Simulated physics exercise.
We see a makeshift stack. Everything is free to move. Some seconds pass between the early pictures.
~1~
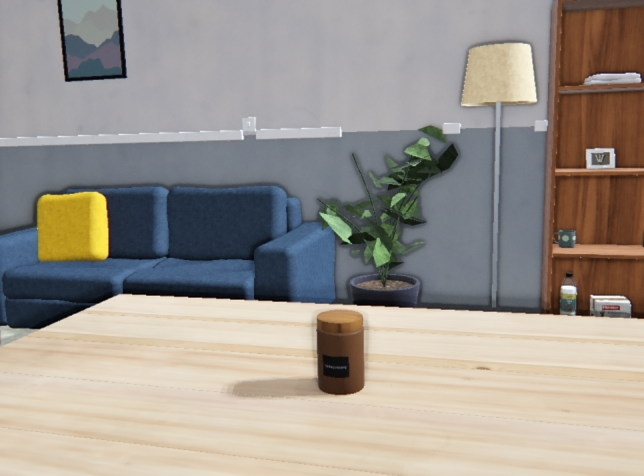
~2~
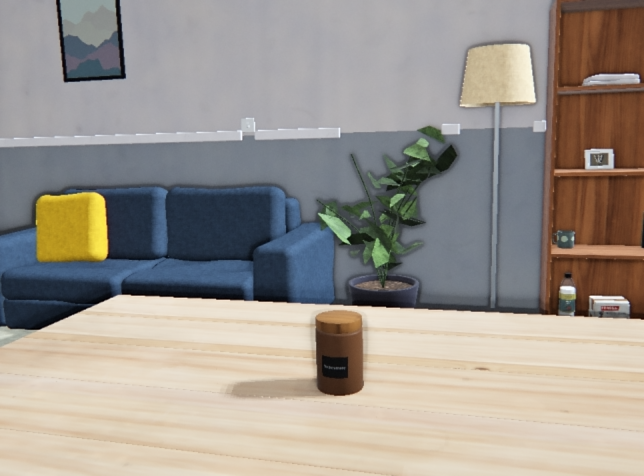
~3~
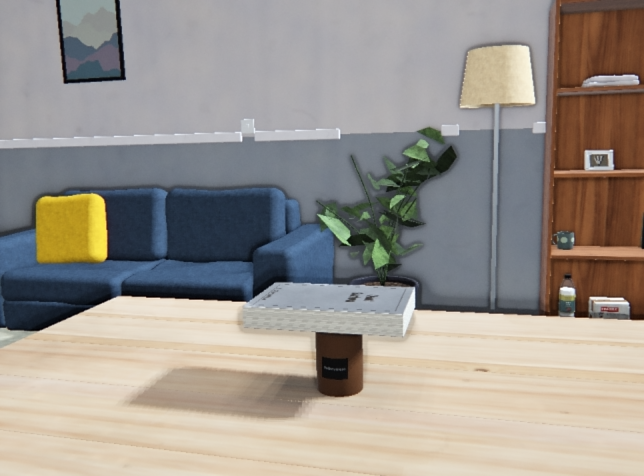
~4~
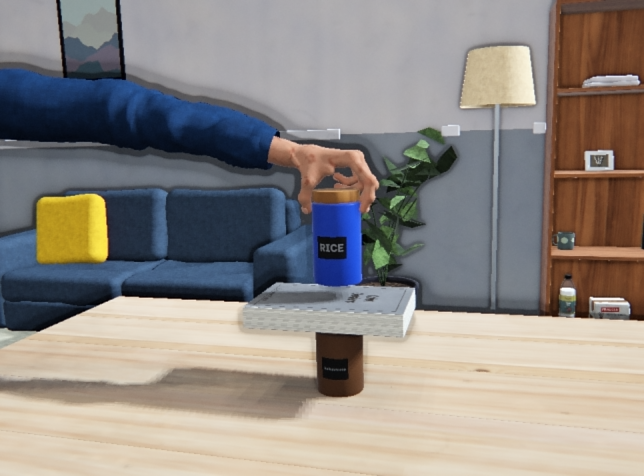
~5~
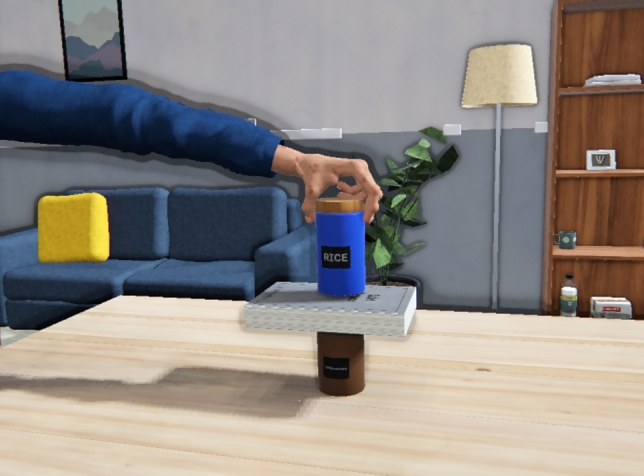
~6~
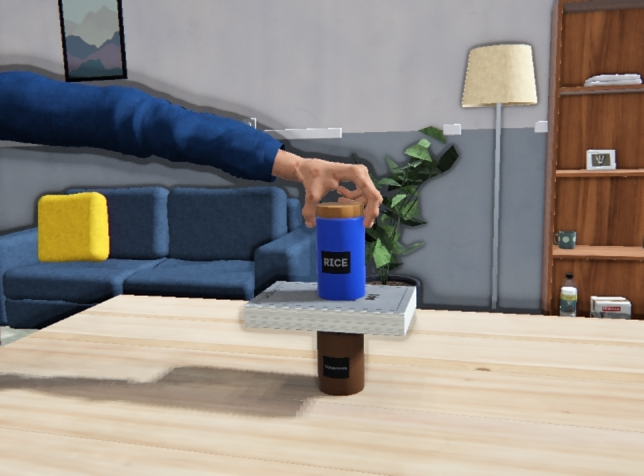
In this clip, a small brown jar stands on a wooden table, then a grey book lies across its top; a hand reaching from the left lowers a blue rice jar onto the book and keeps hold of it.
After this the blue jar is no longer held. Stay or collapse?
Here the stack holds.
Then, 0.50 s past the last view, nothing moves.
Then, 1.30 s past the last view, blue jar resting near (341, 251).
Finally, all 3 still in place. Final places as the last picture's camera would see them, blue jar near (341, 251). The stack stays up.
